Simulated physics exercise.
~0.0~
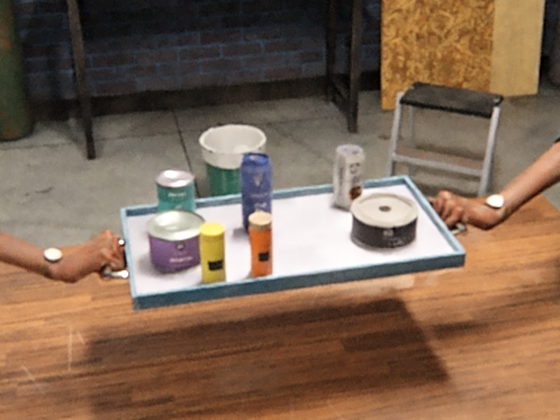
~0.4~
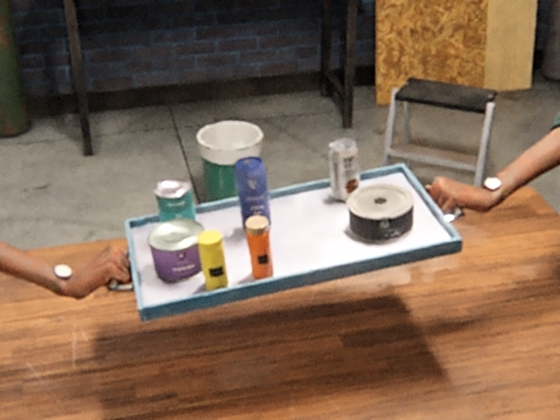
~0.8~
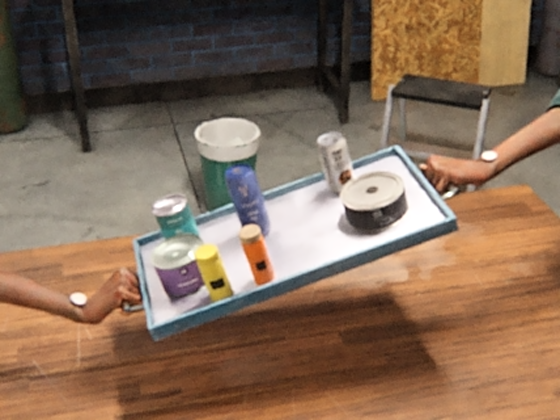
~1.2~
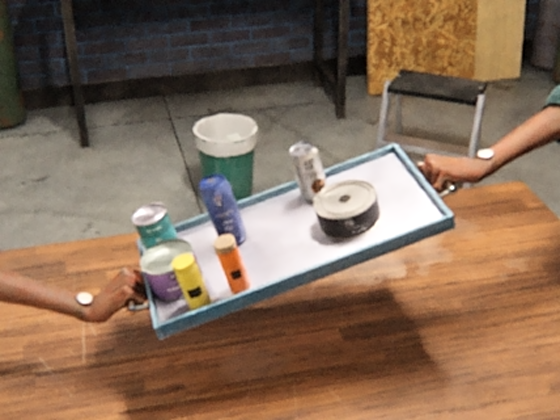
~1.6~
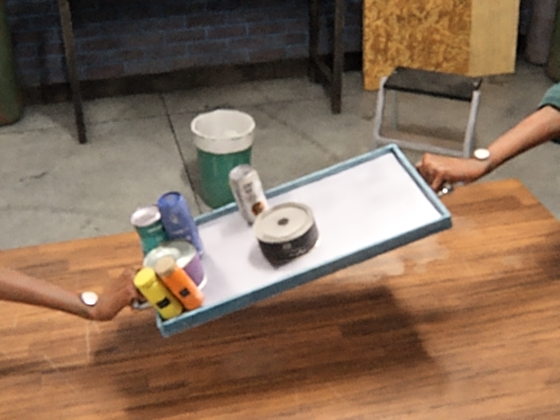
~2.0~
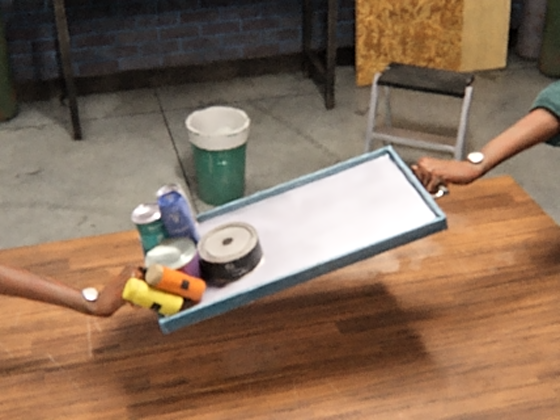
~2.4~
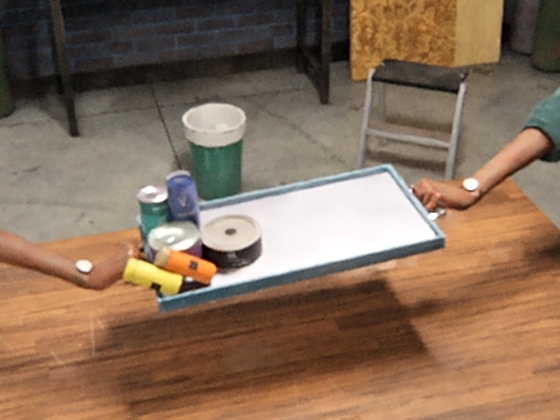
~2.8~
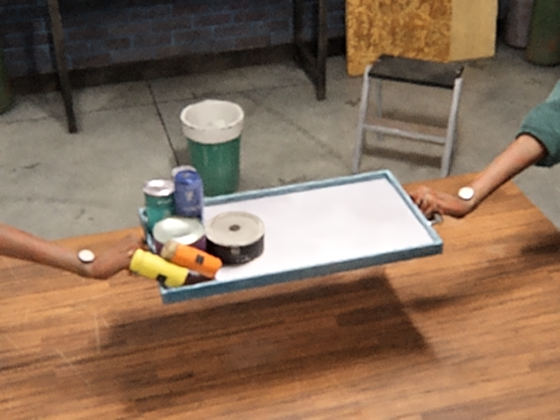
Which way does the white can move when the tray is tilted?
The white can moves to the left, ending up near the other containers at that end of the tray.
